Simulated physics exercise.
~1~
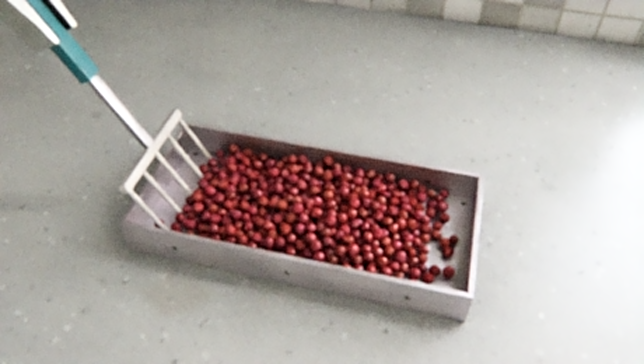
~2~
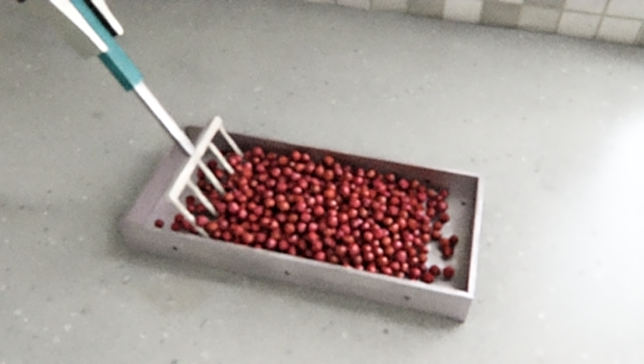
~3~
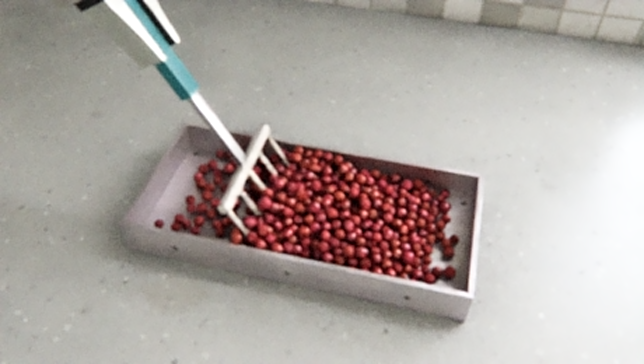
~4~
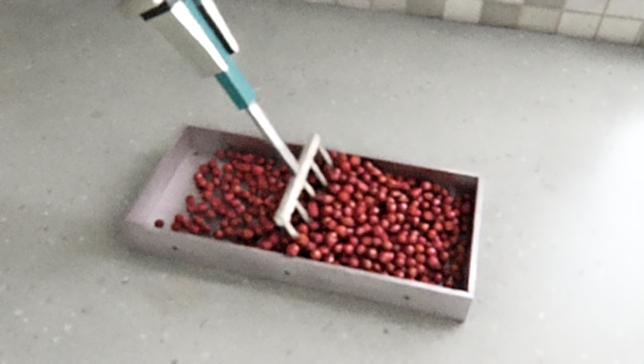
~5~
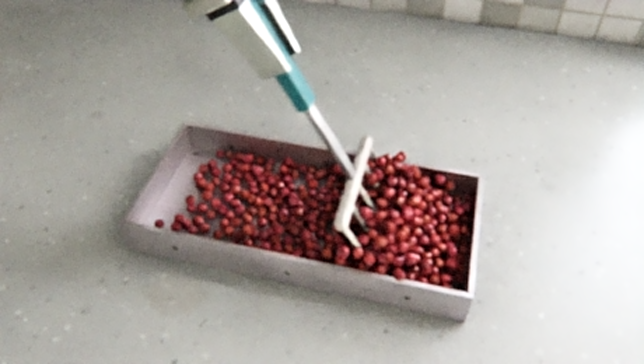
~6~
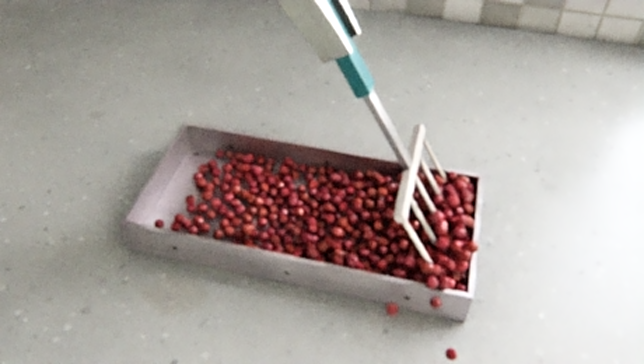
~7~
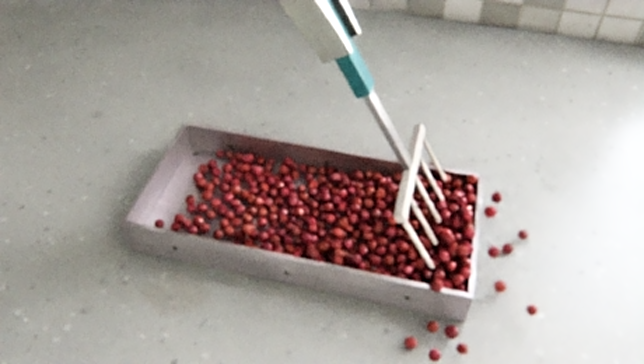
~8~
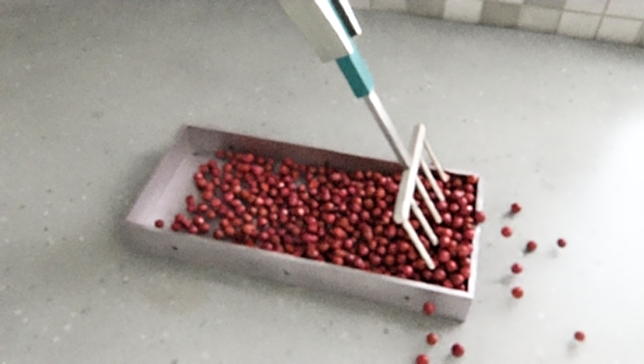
On a speckled grey countertop, a robot-held comb raking red beads rightward through a shallow tray, a few spilling past the end.
